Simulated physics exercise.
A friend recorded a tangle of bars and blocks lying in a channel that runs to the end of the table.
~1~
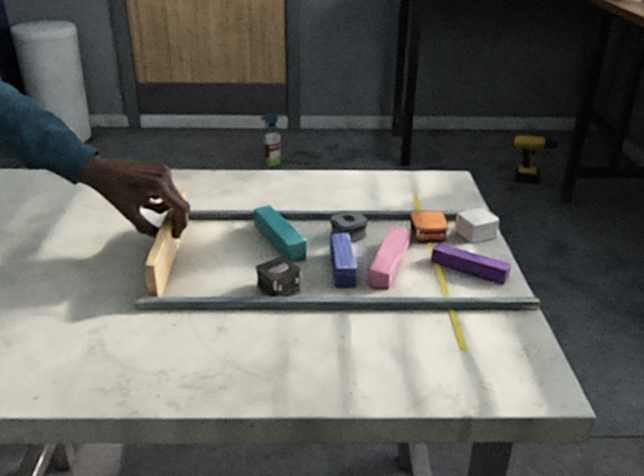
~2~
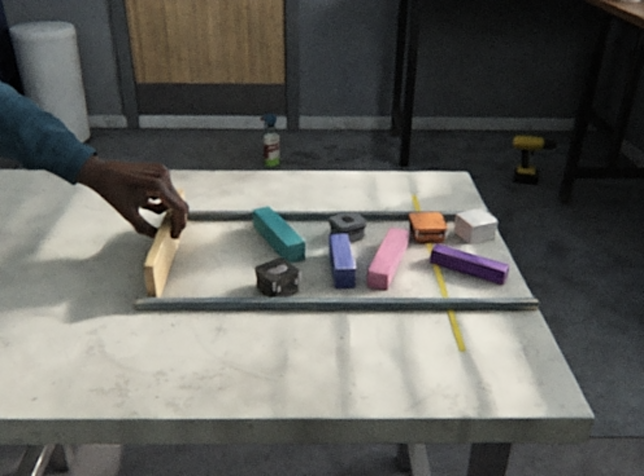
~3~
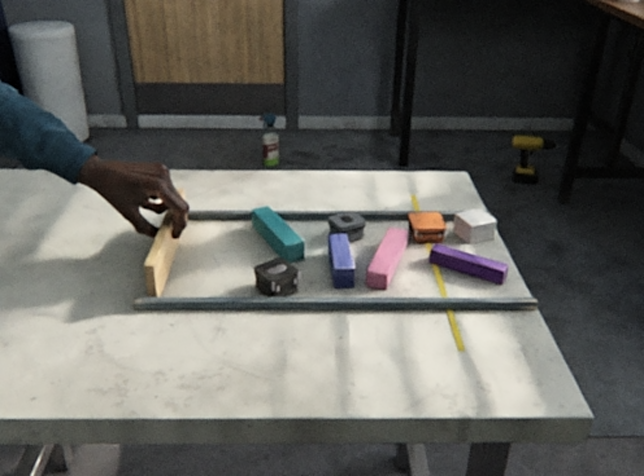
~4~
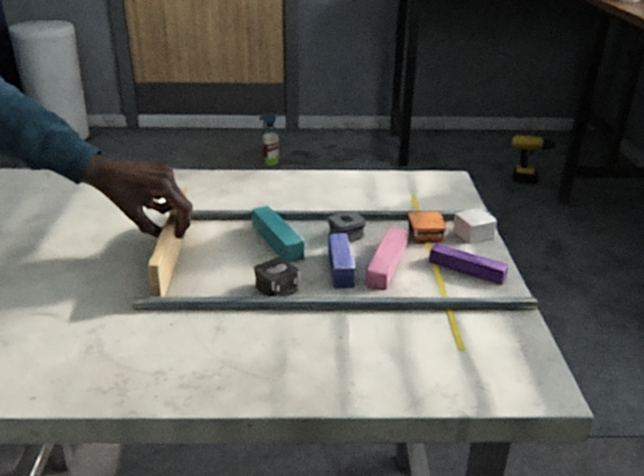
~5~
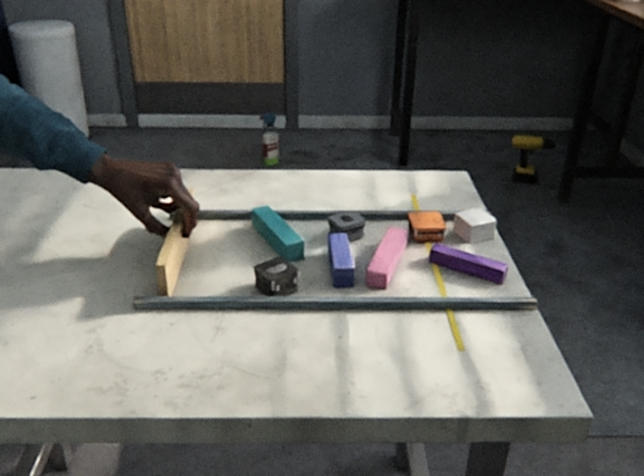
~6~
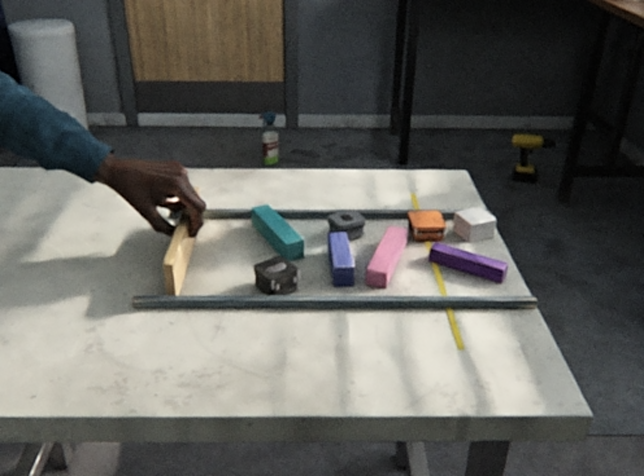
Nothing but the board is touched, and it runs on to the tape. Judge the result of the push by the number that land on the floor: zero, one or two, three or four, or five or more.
The push is going to knock off a lone one or a pair.
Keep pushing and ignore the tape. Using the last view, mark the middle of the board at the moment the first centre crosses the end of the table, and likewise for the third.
At the first moment about (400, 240), at the next about (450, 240).
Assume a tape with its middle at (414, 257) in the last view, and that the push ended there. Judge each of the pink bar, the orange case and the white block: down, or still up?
The pink bar stays put, the orange case stays put, and the white block topples off.
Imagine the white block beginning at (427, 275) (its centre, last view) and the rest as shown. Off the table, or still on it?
Placed there, it goes off the edge.
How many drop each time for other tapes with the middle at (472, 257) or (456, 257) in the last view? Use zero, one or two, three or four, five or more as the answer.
First place: Three or four; second place: 3 or 4.
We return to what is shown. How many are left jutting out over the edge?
The number would be 0.
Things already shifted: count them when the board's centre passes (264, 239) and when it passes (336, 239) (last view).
2 and 5.
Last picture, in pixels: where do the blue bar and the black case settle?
One is at about (473, 259), the other at about (461, 284).
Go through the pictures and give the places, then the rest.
In the first picture, white block (477, 225); purple stick (470, 263); orange case (429, 227); board (169, 240); tape (435, 258).
In the second picture, purple stick (469, 264); board (168, 240).
In the third picture, orange case (427, 228); black case (277, 279).
In the fourth picture, white block (475, 226); pink bar (388, 257).
In the fifth picture, purple stick (468, 263); turquoise stick (277, 232).
In the sixth picture, white block (474, 225); purple stick (468, 262); orange case (426, 227); board (185, 238); tape (432, 257).
A little later, none off yet; white block at rest near (474, 225); purple stick at rest near (468, 262); orange case at rest near (426, 227).
Next, none off yet; white block shifted about its own width near (490, 221); purple stick shifted a little near (501, 265); orange case shifted about its own width near (452, 224).
When it is over, the number that fall off is one or two; down, purple stick and white block.
